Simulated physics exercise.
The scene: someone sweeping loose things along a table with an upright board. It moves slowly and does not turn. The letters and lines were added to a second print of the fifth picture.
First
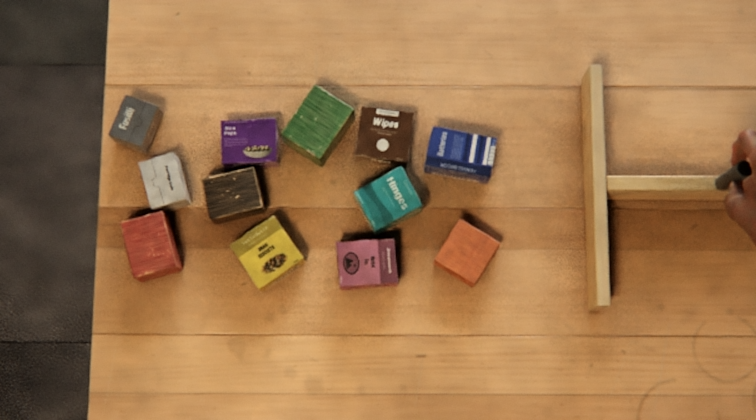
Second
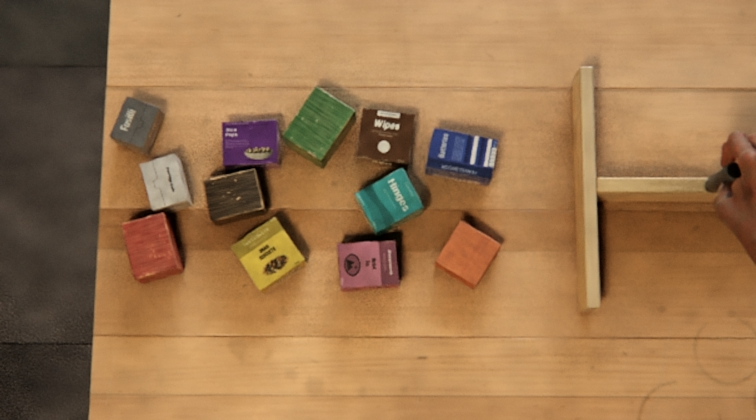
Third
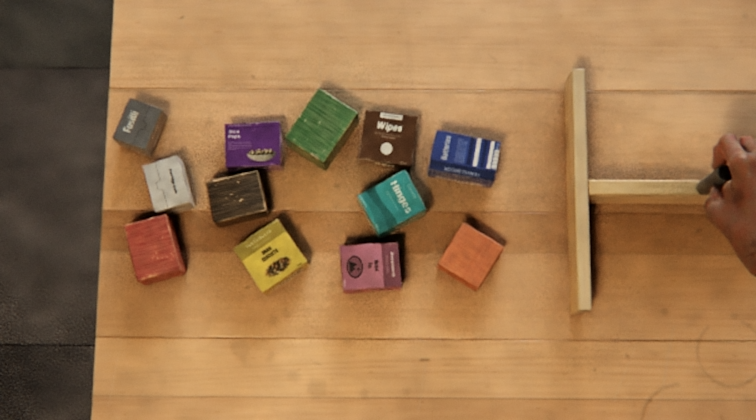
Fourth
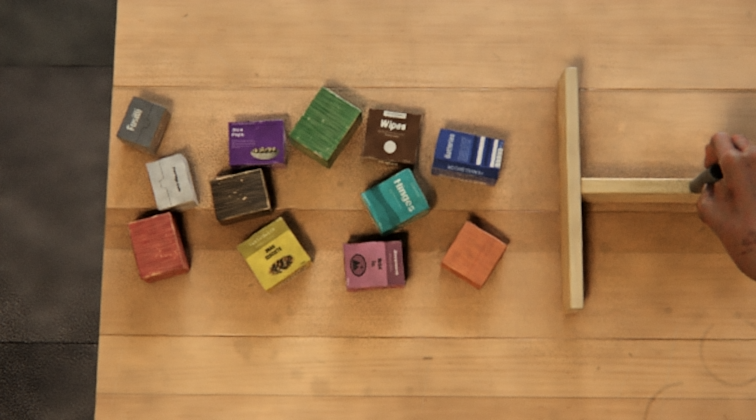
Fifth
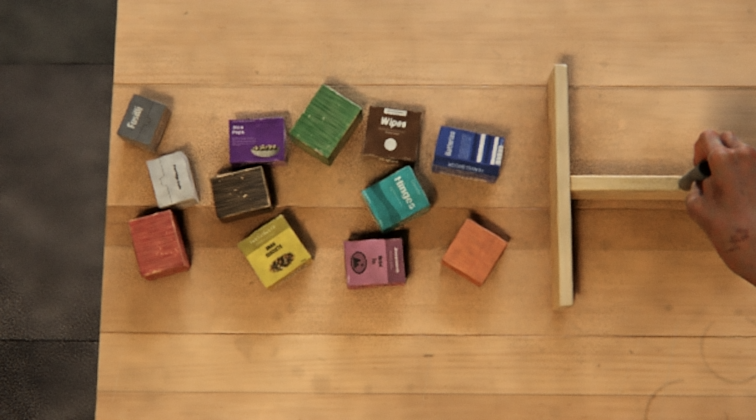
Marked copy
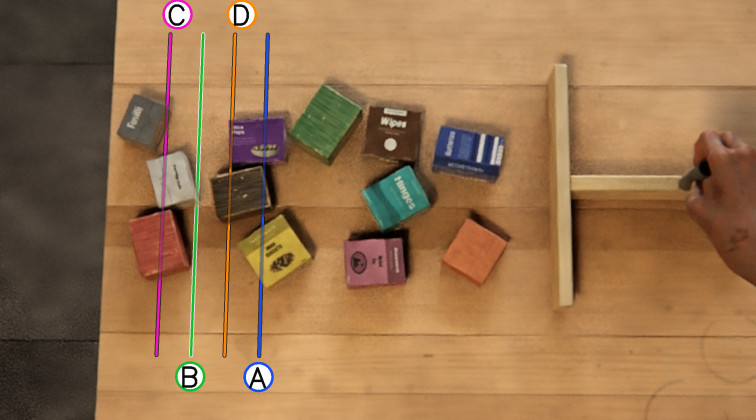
A pale wooden T-shaped board, gripped at its handle by a hand at the right edge, stands on a wooden tabletop seen from directly above, with dark floor along the left. Left of it lie scattered small blocks and packets in grey, white, red, purple, black, yellow, green, brown, turquoise, pink, blue and orange. The hand slides the board slowly leftward without turning it, narrowing the gap, while the pieces keep their arrangement.
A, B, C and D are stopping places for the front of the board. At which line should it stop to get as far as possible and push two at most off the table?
It can go as far as A.
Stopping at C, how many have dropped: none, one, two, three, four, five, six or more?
Six or more.
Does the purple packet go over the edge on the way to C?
Yes.
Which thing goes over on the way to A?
The red block.
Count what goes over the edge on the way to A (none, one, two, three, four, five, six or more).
One.
On the marked copy, A at (264, 191); B at (197, 191); C at (164, 190); D at (230, 191).
With A. Early on, board (456, 182); purple packet (240, 141); green block (303, 119).
Further on, board (348, 182); red block (155, 245); purple packet (206, 138).
At the end, board (265, 181); red block over the edge; white packet (116, 170); one fallen.
As for the rest, B drops five; C drops eight; D drops four.
